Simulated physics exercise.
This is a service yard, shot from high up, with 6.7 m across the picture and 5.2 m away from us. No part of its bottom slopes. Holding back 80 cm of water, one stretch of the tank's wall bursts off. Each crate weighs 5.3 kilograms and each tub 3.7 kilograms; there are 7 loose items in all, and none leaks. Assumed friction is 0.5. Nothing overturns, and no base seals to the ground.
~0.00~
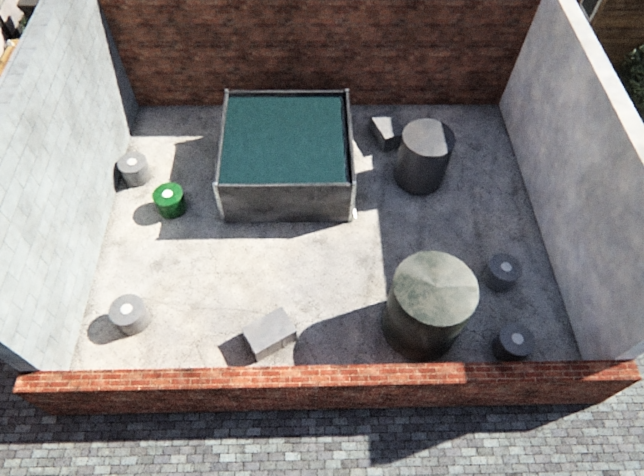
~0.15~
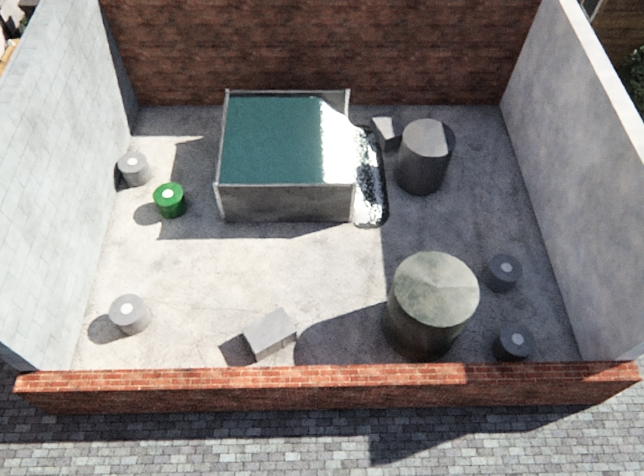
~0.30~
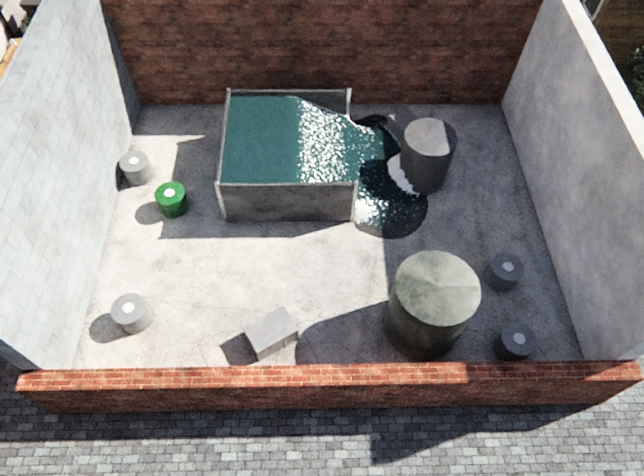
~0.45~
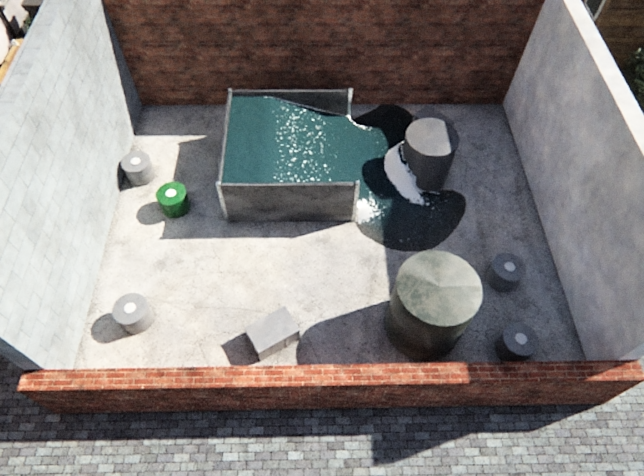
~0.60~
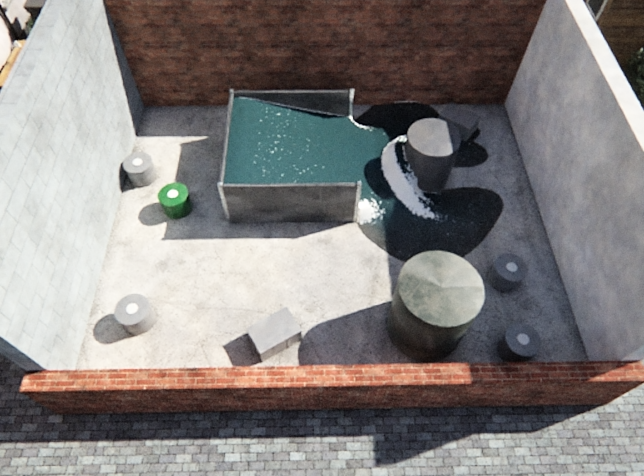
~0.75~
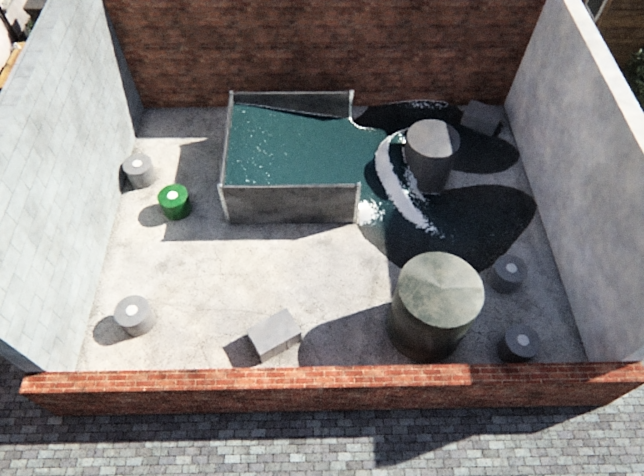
In a walled yard, the right side of a water tank gave way and water poured out around a gray cylinder, pushing a small block toward the back right while the green tub stayed put.
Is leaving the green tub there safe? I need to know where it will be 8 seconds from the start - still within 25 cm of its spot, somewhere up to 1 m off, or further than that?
It ends a bit off its spot.
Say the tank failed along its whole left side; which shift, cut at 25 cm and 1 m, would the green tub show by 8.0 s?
My answer is that the green tub is flushed far out.
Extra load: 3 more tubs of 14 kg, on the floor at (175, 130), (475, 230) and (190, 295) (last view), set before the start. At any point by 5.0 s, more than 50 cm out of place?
In that order: Less, more, less.
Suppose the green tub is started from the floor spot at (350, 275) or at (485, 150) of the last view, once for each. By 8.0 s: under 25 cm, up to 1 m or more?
From the first place it goes well off; from the second it goes well off.
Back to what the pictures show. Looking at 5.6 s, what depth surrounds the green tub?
The depth there is around 2 cm.
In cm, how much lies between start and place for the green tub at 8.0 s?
Around 50 cm from where it started.
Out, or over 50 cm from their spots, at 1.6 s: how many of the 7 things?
2.
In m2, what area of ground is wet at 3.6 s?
Wet area: Approx. 22 m2.
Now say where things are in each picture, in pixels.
The green tub at (167, 194), on the bottom; 3.7 m2 under water; 0 of 7 have shifted, in the first picture.
The green tub at (168, 194), on the bottom; 4.9 m2 under water; 0 of 7 have shifted, in the second picture.
The green tub at (169, 193) rests on the ground; water covers 6.0 m2; 1 of 7 have shifted, in the third picture.
The green tub at (171, 193) rests on the ground; water covers 7.4 m2; 1 of 7 have shifted, in the fourth picture.
The green tub at (173, 194) rests on the ground; water covers 9.1 m2; 1 of 7 have shifted, in the fifth picture.
The green tub at (172, 196), on the bottom; 11.1 m2 under water; 1 of 7 have shifted, in the sixth picture.
After 1.6 s the green tub is near (172, 196), 0.0 m from its start, aground; 2 afloat.
After 3.6 s the green tub is near (172, 196), 0.0 m from its start, aground; 3 afloat.
After 5.6 s the green tub is near (170, 191), 0.1 m from its start, aground; 5 afloat.
After 8.0 s the green tub is near (205, 184), 0.5 m from its start, afloat; 7 afloat.
